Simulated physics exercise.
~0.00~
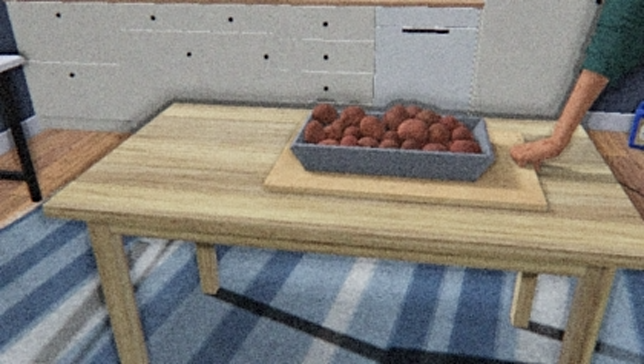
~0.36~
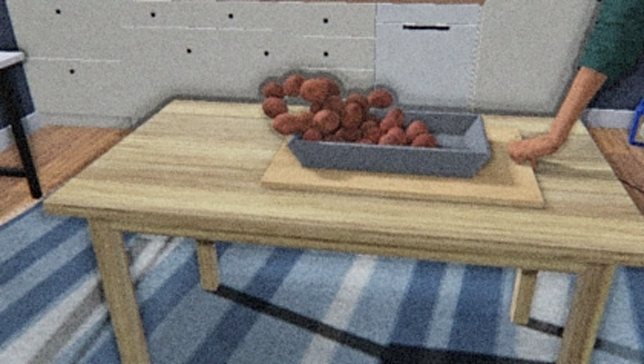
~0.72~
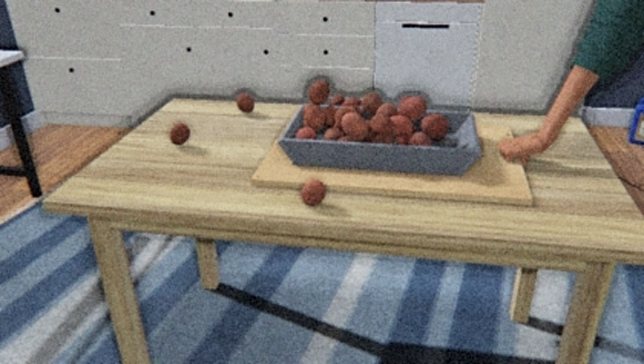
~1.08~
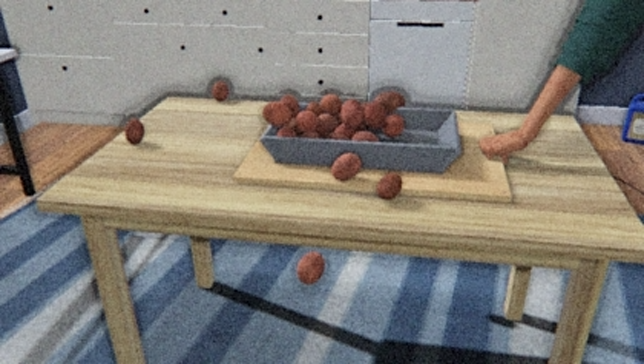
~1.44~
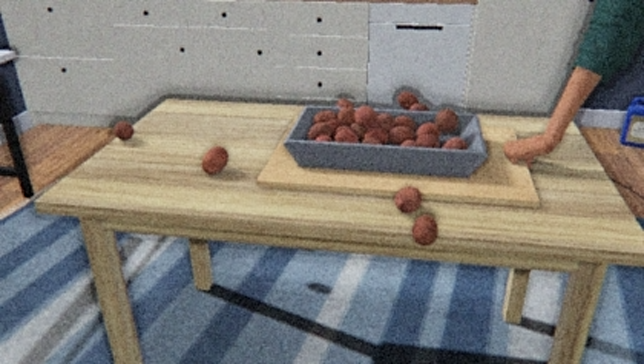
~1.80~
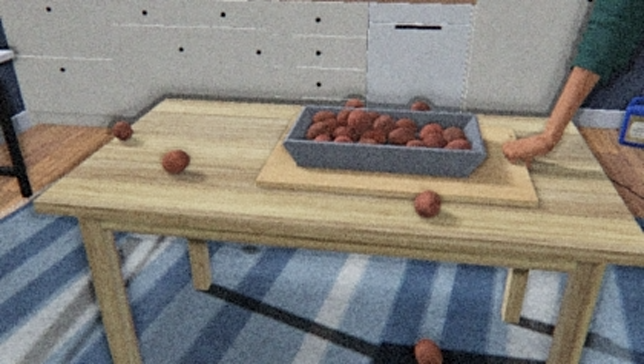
To begin with, a grey container heaped with round red potatoes sits on a board on a wooden table, with a hand at the board's right side. The hand jerks the board, and the potatoes surge up and over the container's left end. Several land on the table, some rolling left and one towards the front edge. As the board shifts left, more tumble out over the front, and one drops towards the striped rug. The board slides back right and comes to rest, leaving the container lower but still well filled, with a few potatoes scattered on the table and another falling off the front.
